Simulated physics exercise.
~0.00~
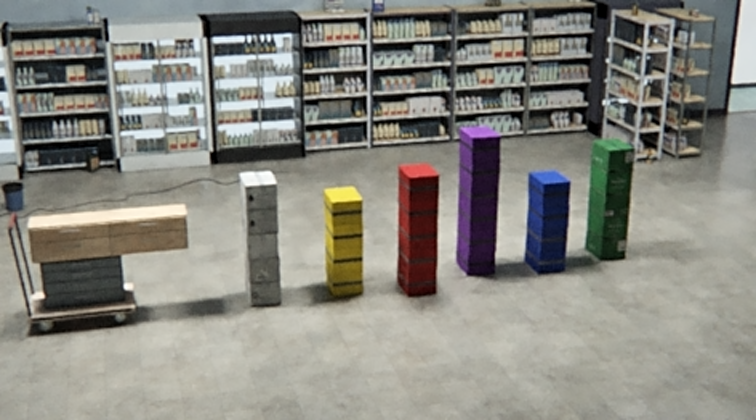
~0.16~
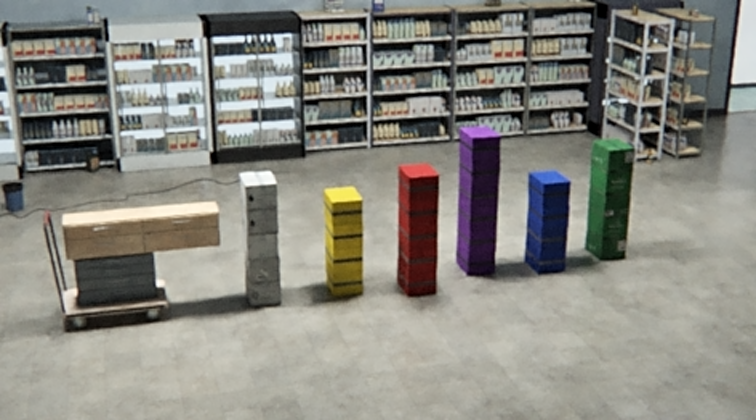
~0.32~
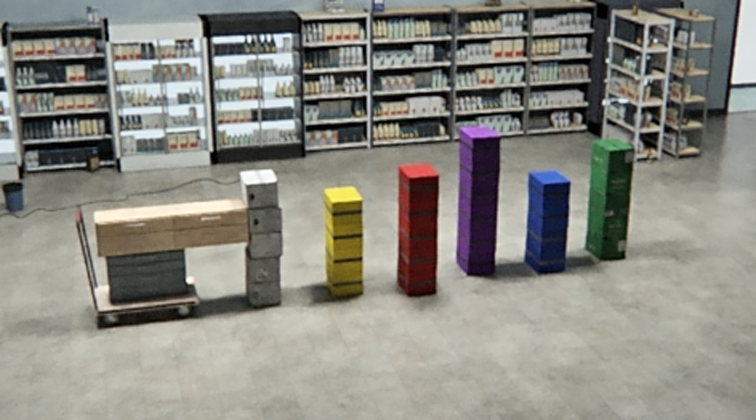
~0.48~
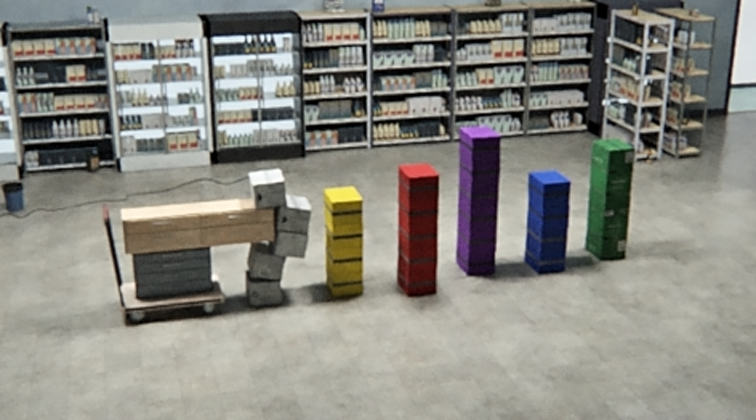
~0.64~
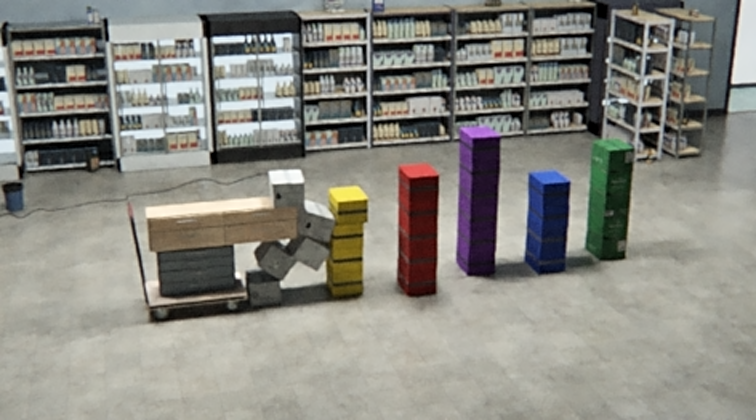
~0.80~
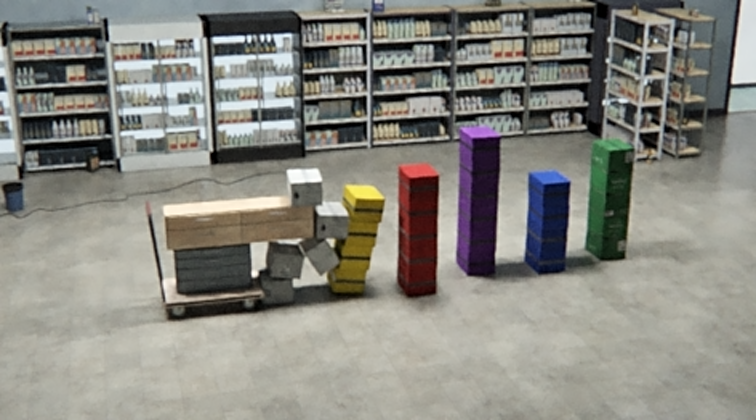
A loaded trolley rolls right into the white carton stack, shoving its boxes against the leaning yellow one.
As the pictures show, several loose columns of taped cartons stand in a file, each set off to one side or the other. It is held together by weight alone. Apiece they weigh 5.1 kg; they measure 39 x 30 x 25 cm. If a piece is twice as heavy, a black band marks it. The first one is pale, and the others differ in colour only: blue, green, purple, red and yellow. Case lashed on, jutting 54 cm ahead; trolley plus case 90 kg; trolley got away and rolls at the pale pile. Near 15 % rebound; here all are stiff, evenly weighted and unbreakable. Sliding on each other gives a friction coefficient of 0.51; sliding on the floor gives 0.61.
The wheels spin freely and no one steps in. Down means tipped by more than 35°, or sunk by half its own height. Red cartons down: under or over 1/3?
Over.
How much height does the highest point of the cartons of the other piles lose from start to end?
Around 65 centimetres.
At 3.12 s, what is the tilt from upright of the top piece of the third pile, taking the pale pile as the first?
I'd say it's at some 40° by then.
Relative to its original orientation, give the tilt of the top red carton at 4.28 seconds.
Roughly 180°.
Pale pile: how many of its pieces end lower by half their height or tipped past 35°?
That happens to 2 of them.
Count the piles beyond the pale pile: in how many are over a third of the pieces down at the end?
In total, 5.
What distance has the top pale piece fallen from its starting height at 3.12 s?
About 0 cm.
After 3.12 s, 2 of the pale pile down; 5 of the 5 red cartons down (9 of 24 in all colours); top red carton 39° from how it stood, 13 cm lower; top yellow carton 42° from how it stood, 29 cm lower.
After 4.28 s, 2 of the pale pile down; 5 of the 5 red cartons down (18 of 24 in all colours); top red carton upside down; top yellow carton on its side.
In the end (6.4 s), 2 of the pale pile down; 5 of the 5 red cartons down (24 of 24 in all colours); top red carton upside down; top green carton upside down. That is 100 per cent. From the last view, middles, top red carton near (587, 268).
